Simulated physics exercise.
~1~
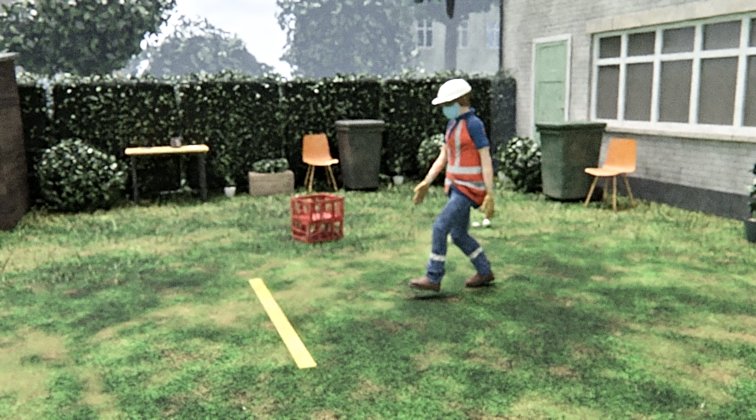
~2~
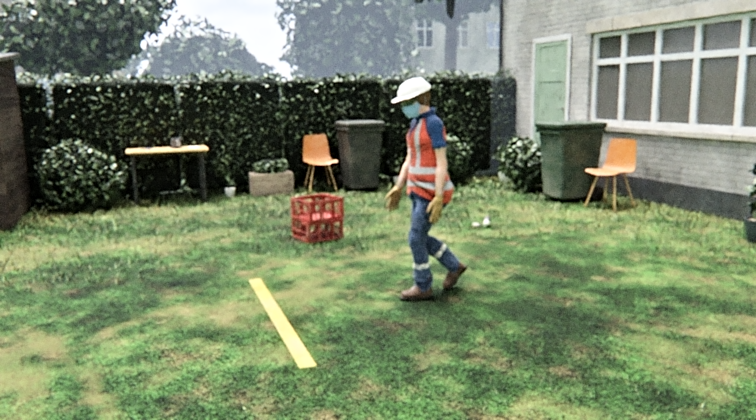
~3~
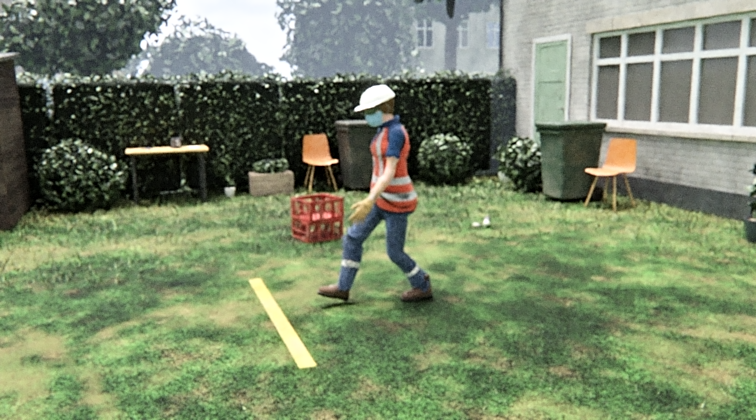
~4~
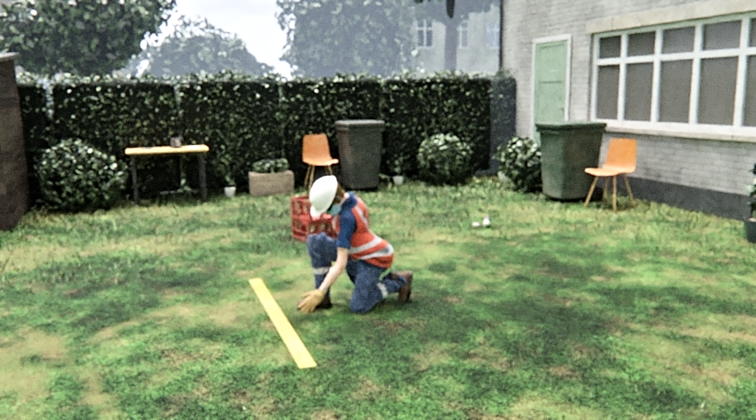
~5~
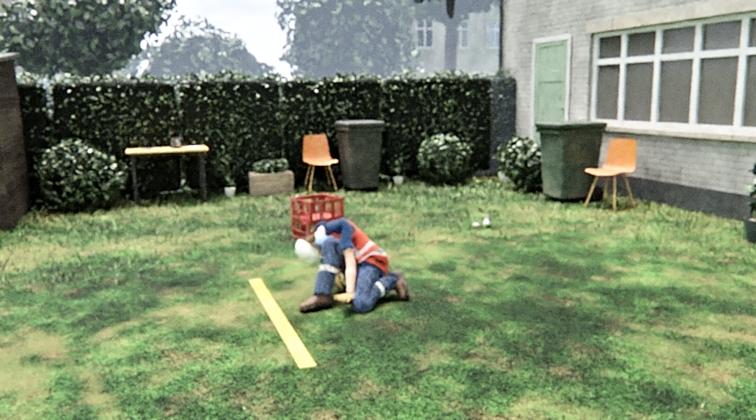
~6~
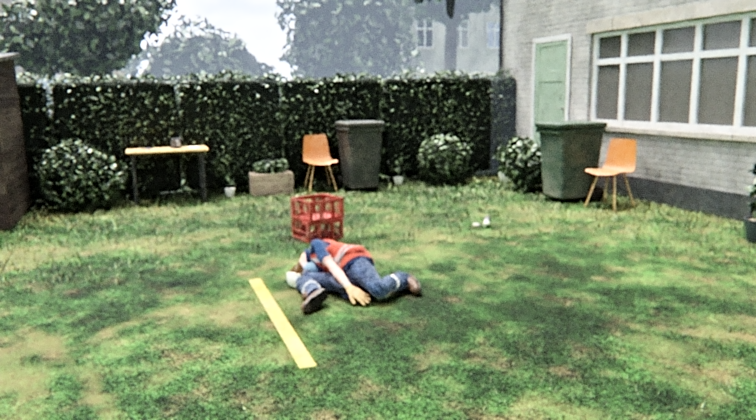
The clip opens on a grassy yard with a hedge, orange chairs, bins and a red crate, where a person in a white hard hat, face mask and orange safety vest walks left toward a strip of yellow tape. They keep striding across the lawn, passing in front of the crate. Just short of the tape, they suddenly drop to their knees, head bowed and one hand reaching low. The body then folds further, the head sinking and the torso curling over the legs. Finally the person lies crumpled on the grass, with head, chest and hips all short of the tape.
